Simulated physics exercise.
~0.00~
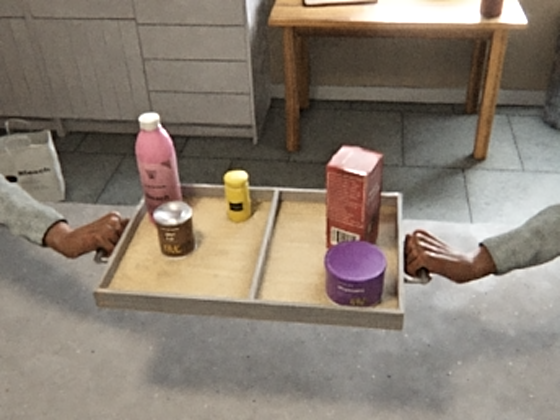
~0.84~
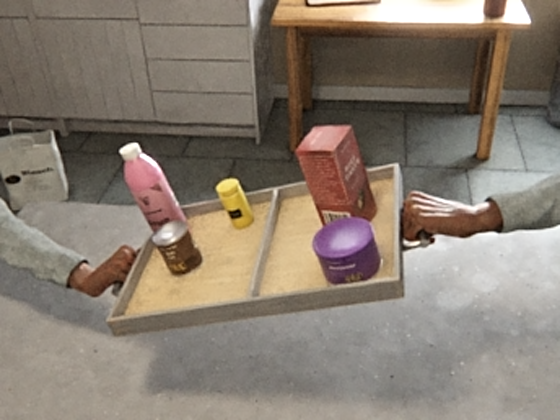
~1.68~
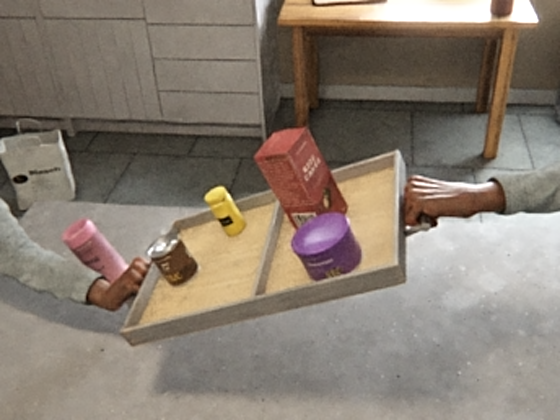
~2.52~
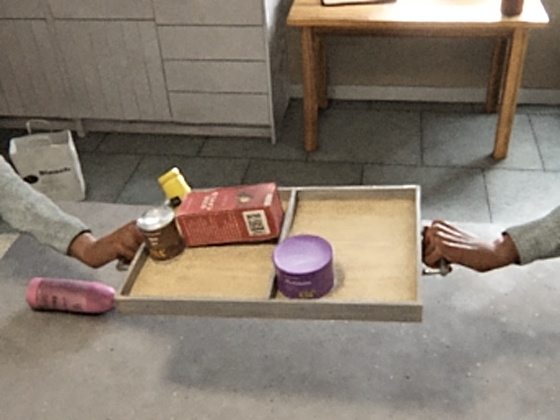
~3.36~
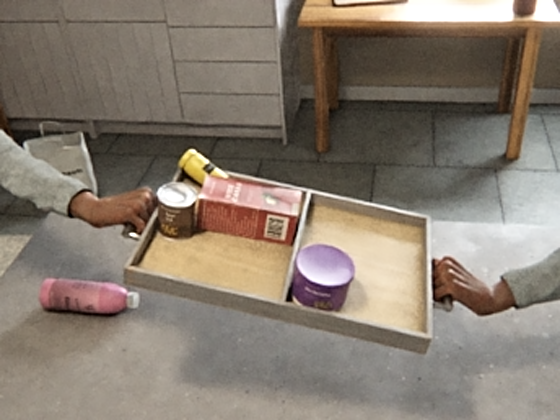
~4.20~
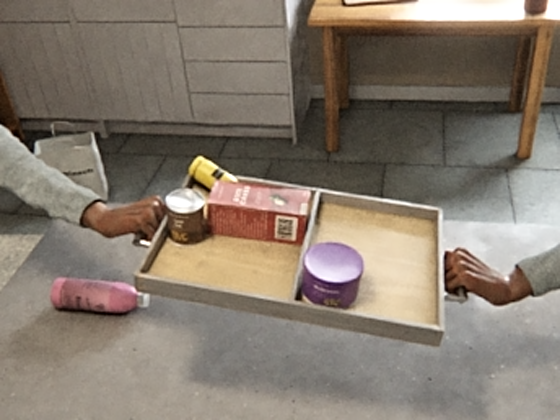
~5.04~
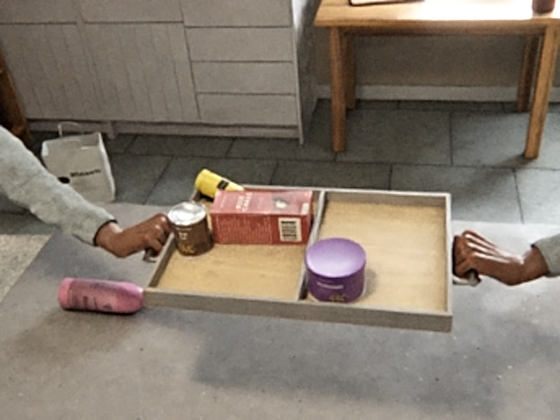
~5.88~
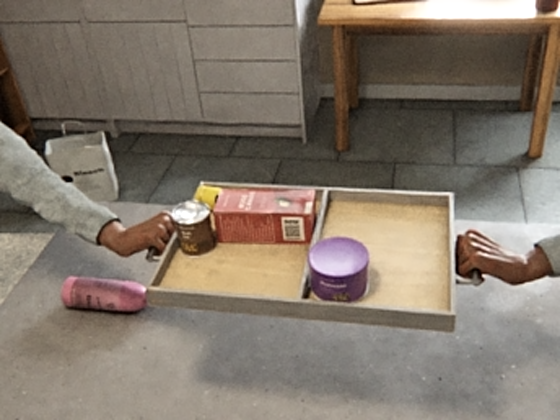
A pink bottle falls off a tilting hand-held tray as a red carton topples on it.
